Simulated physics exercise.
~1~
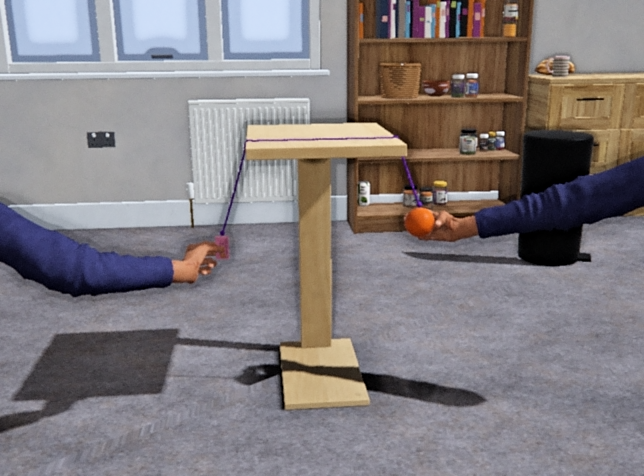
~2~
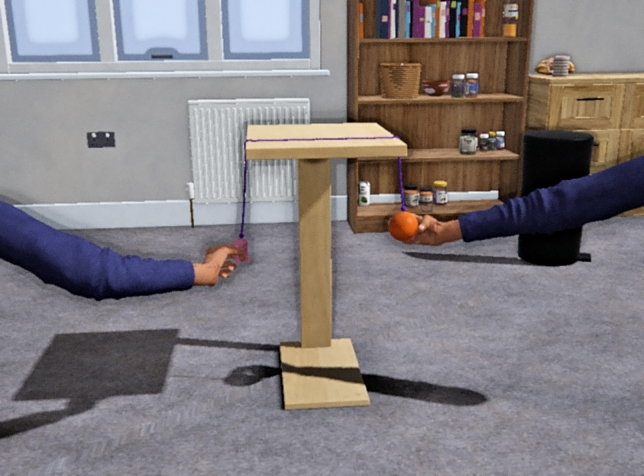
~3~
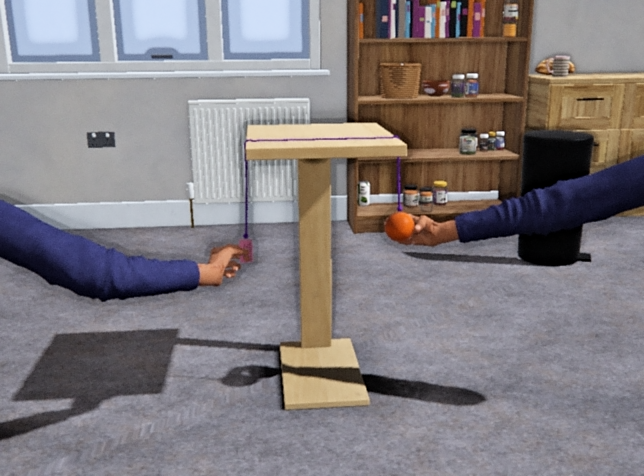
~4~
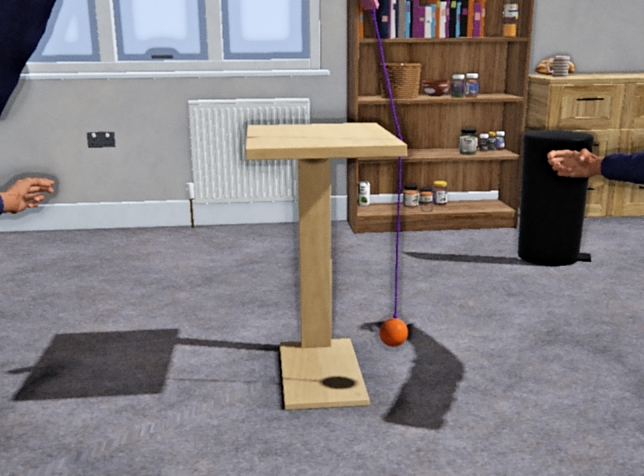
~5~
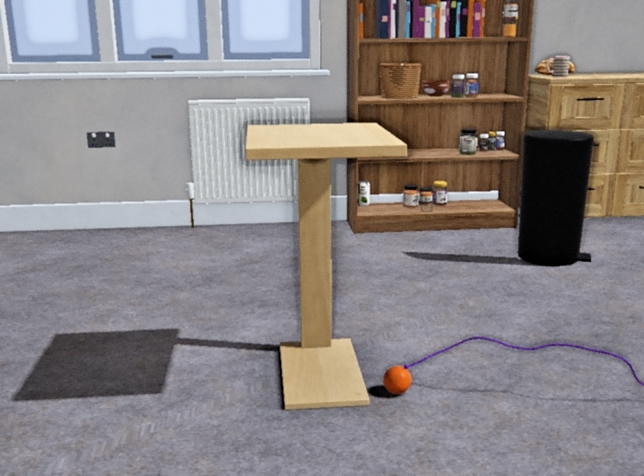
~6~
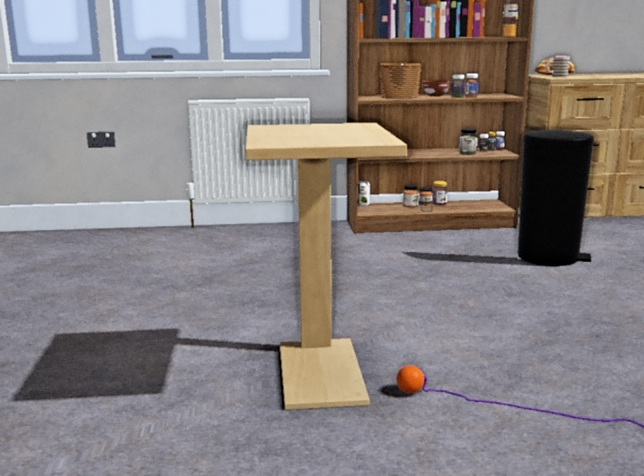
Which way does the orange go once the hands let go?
It goes down, dropping beside the wooden stand to the carpeted floor.
